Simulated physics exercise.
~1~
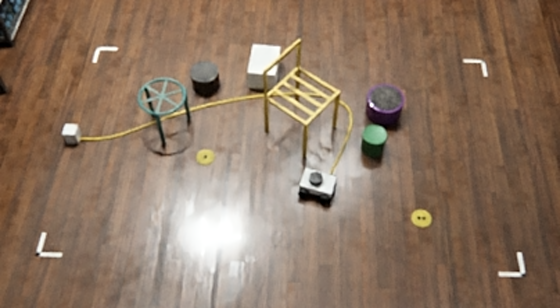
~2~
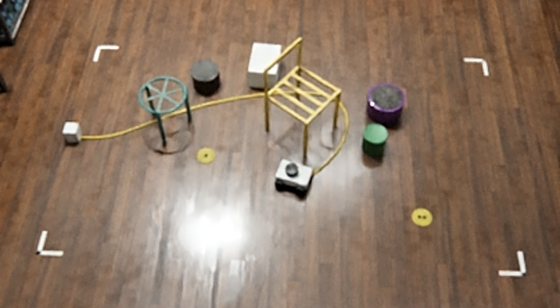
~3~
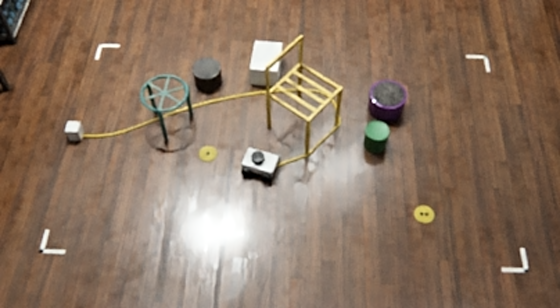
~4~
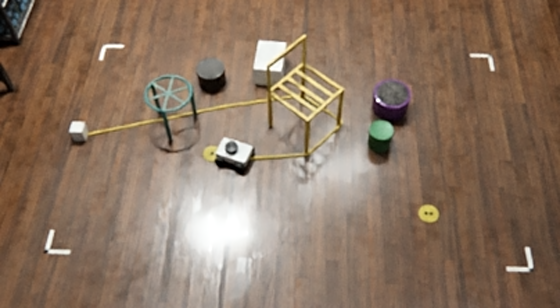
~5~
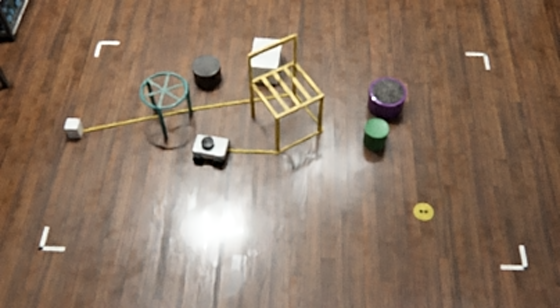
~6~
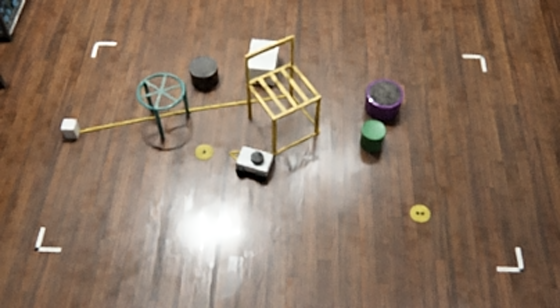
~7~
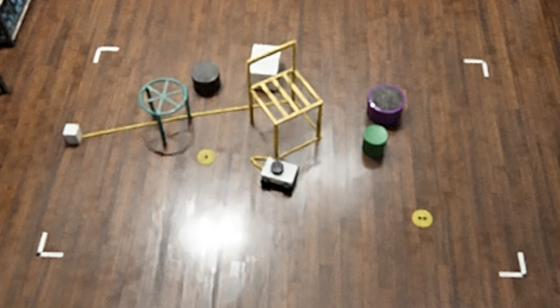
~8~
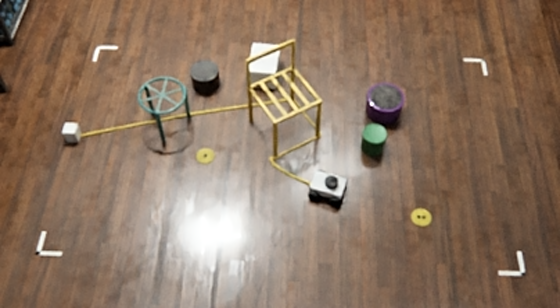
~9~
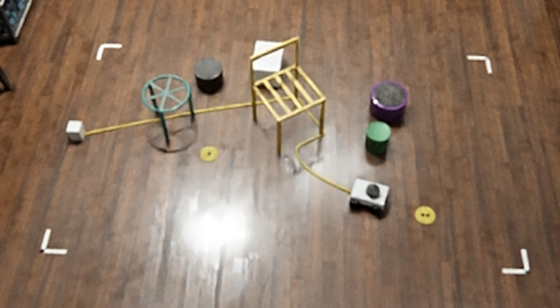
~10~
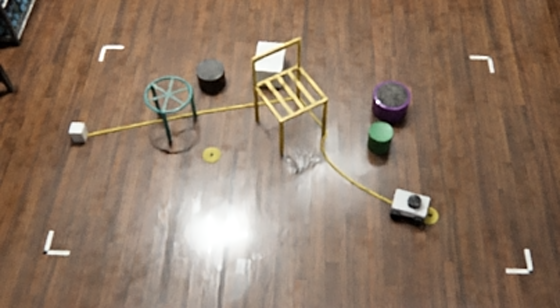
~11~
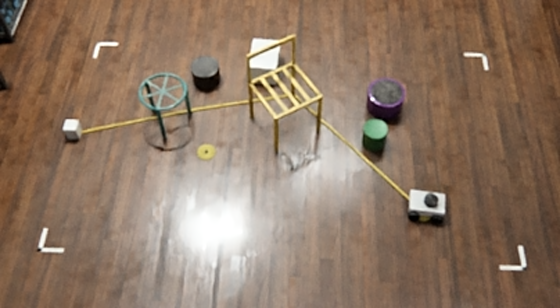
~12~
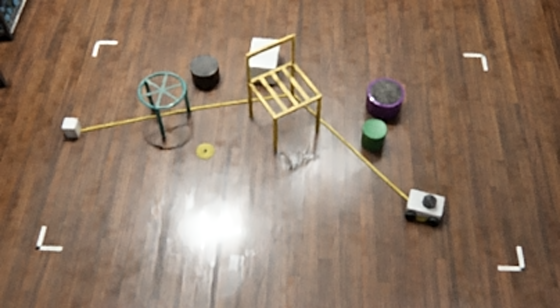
At the start, a small white cart sits below a yellow chair on a wooden floor, with a yellow lead running back past a teal stool to a small white block at the left. A white box, black and green buckets and a purple pot stand nearby. The cart drives left to a yellow mark, and the lead straightens as the chair shifts slightly left. The cart then turns back and travels right and downward, trailing the lead. It stops over the second yellow mark, the lead stretched taut, with the chair still upright.
